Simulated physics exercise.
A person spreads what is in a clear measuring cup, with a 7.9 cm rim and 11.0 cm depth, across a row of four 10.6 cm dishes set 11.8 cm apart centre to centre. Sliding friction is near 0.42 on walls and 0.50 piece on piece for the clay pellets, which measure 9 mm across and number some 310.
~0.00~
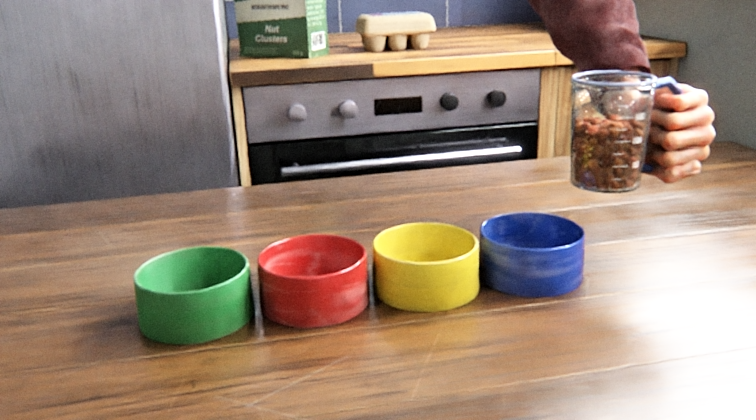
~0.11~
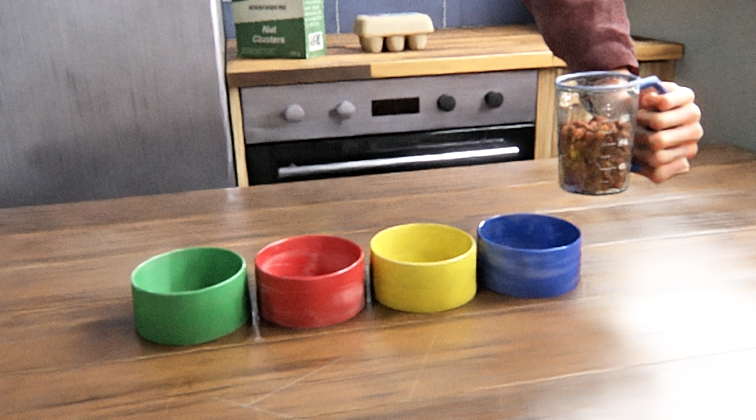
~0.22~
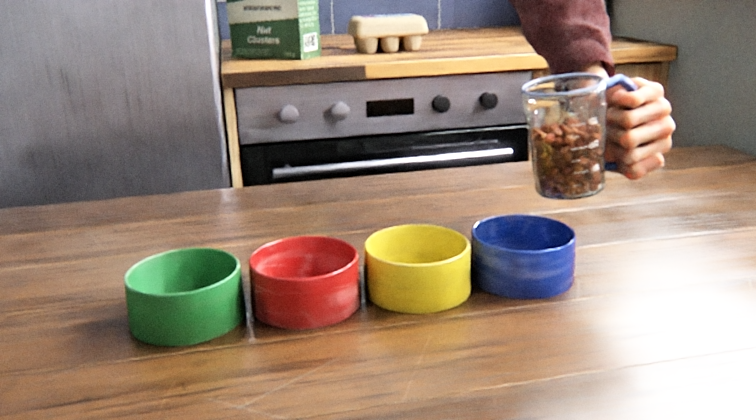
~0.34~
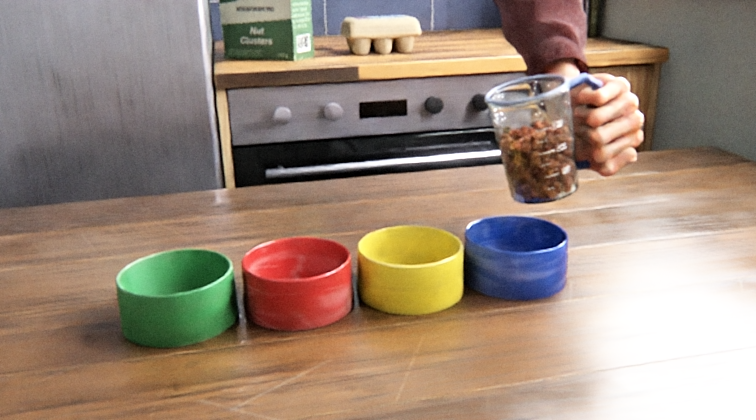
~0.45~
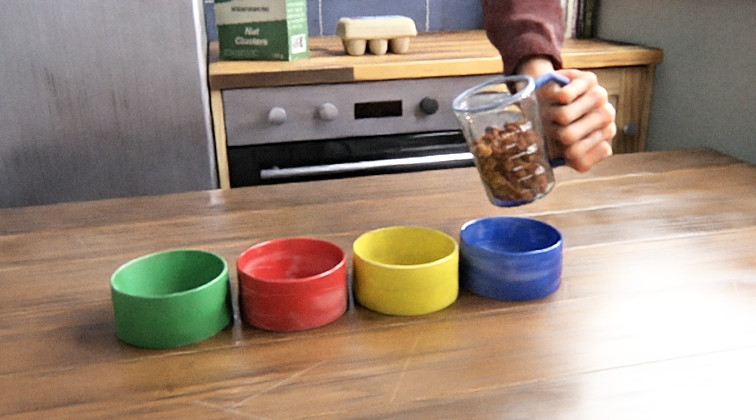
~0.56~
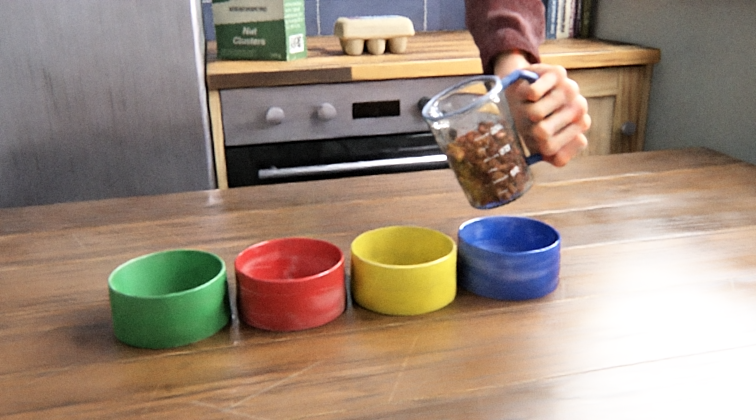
The video shows a hand holding a clear measuring cup of brown pieces above a wooden table with green, red, yellow and blue dishes in a row, moving it left while gradually tilting its lip to the left.
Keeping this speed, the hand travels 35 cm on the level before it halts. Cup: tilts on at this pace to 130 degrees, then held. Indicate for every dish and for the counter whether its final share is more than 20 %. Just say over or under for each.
Going through them: Red comes out under, blue comes out under, green comes out over, yellow comes out under, counter comes out under.
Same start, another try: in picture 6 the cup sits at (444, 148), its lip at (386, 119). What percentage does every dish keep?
Kept per dish: Red = 0, blue = 0, green = 100, yellow = 0.
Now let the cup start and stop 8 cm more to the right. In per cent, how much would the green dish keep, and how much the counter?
Green 0; counter 0.
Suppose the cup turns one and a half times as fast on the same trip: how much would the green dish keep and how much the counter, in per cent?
Result - green: 100; counter: 0.
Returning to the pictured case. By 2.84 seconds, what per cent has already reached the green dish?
About 100 per cent by then.
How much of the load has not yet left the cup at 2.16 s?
Load share: Near 95 percent.
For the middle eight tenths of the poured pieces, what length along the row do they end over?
I'd put it near 6 cm.
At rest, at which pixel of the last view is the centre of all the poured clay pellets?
Approximately (174, 297) in the last picture.
After 1.52 s, tilt 74 degrees; cup holds 100 %.
After 2.16 s, tilt 106 degrees; cup holds 95 %, green 5 %.
After 2.84 s, tilt 130 degrees; cup holds 0 %, green 100 %.
By 3.2 s all is still; red 0 %, blue 0 %, green 100 %, yellow 0 %, counter 0 %.
